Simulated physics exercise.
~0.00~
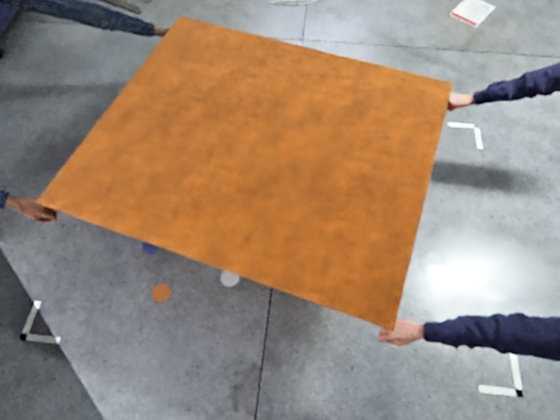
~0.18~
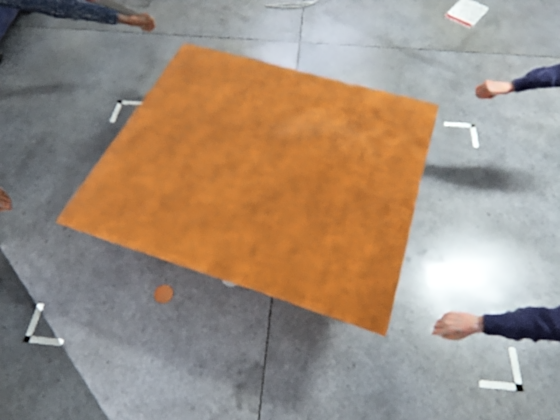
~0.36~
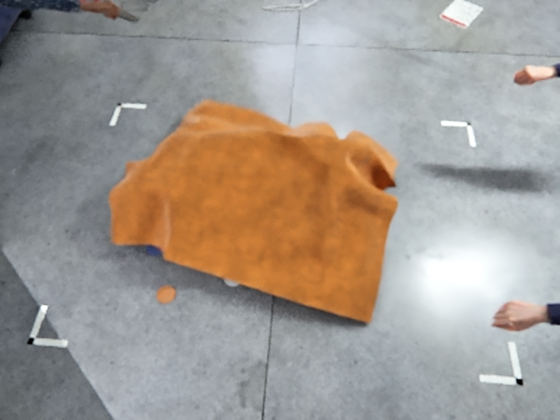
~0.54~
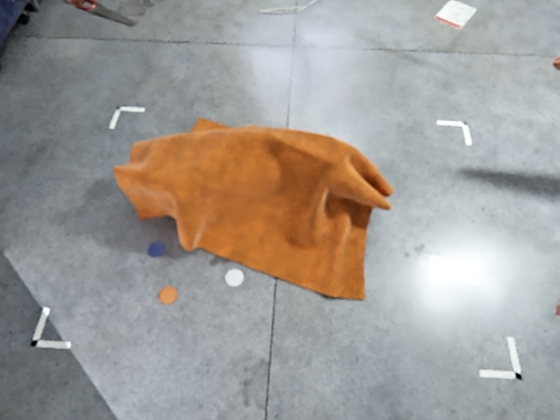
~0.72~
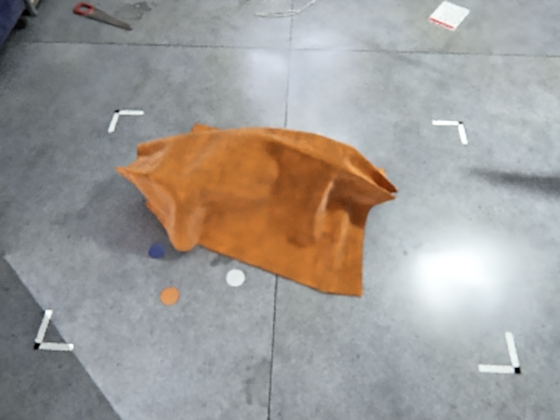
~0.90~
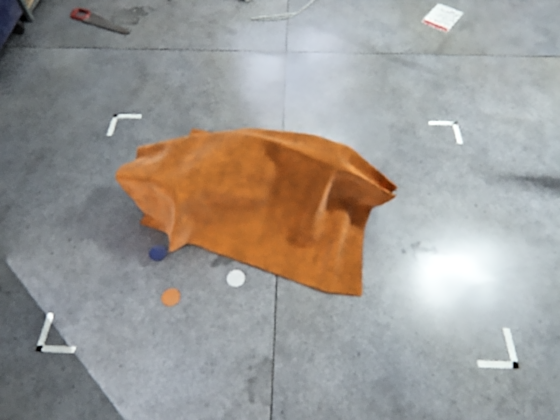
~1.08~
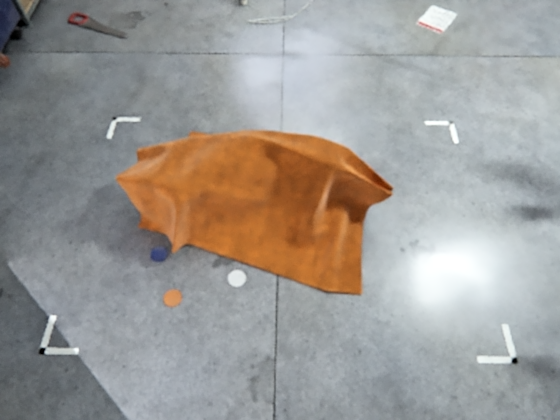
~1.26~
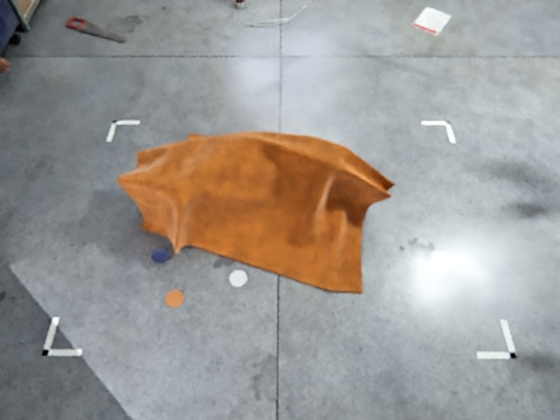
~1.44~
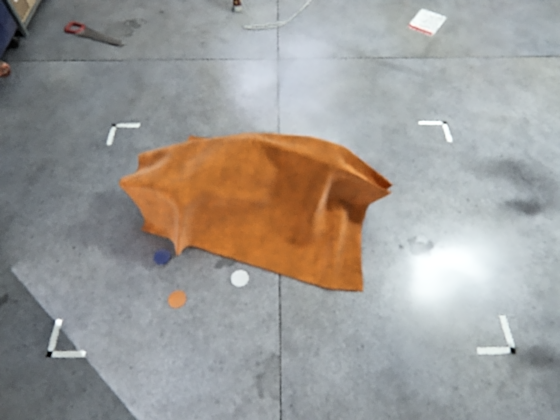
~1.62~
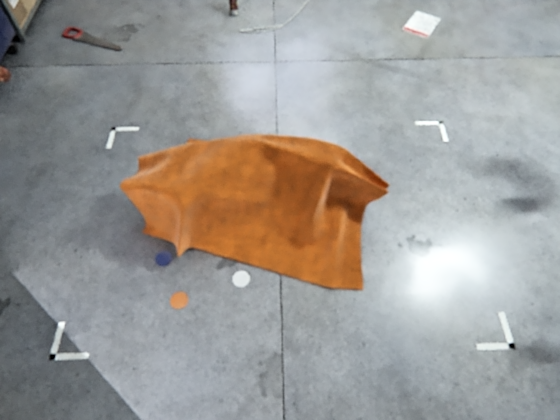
Workshop floor with four hands releasing an orange-brown cloth, which drops and crumples over hidden standing objects, leaving three small discs uncovered.
